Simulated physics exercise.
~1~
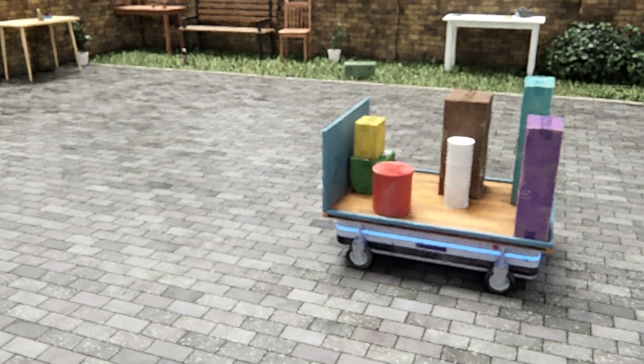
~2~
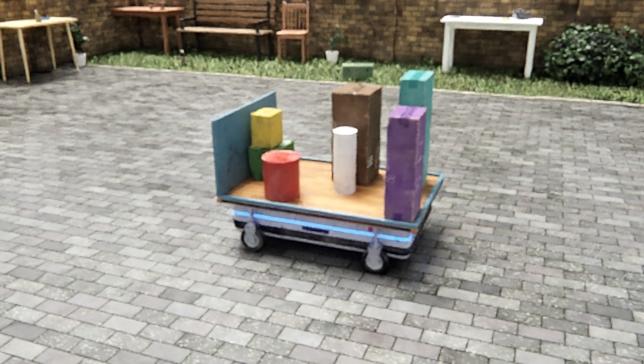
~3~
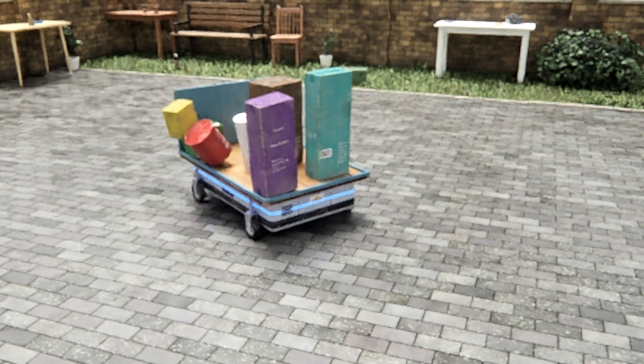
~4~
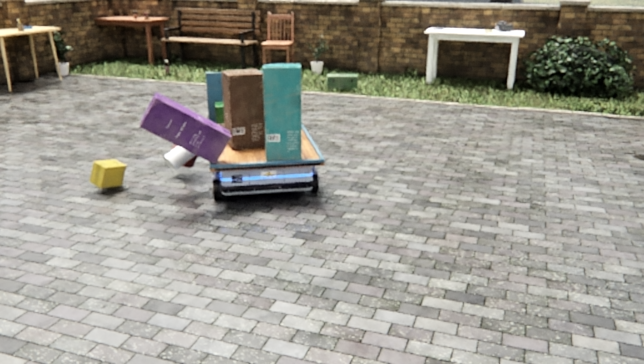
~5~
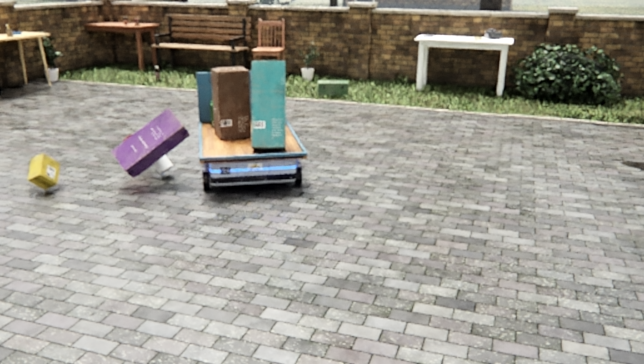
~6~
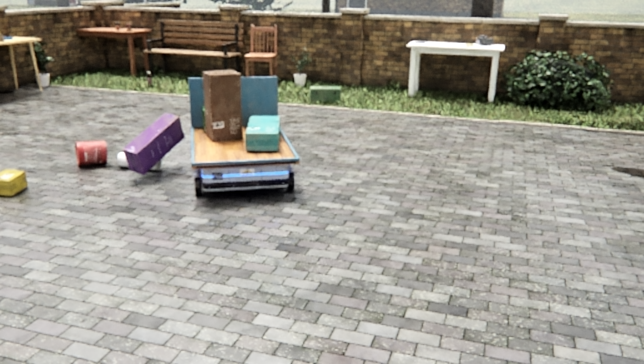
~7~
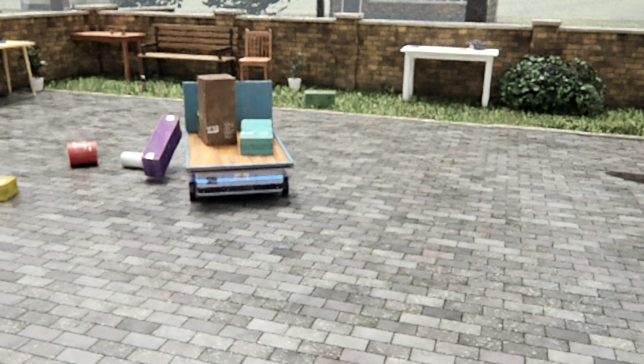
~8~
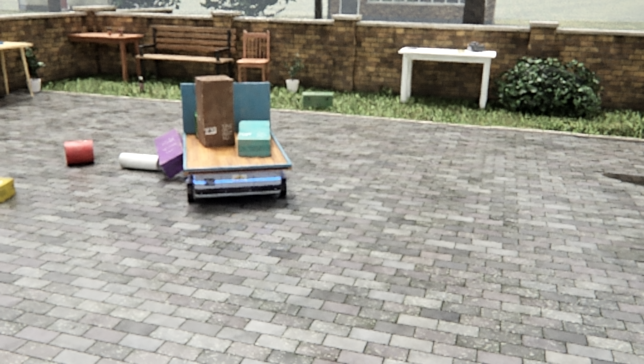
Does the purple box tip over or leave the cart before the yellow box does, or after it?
The purple box goes after the yellow box. The yellow box is already tipping off the side while the purple one still stands upright on the cart.
In a paved yard, a cart turns, sheds four items and stops, its turquoise box toppling.
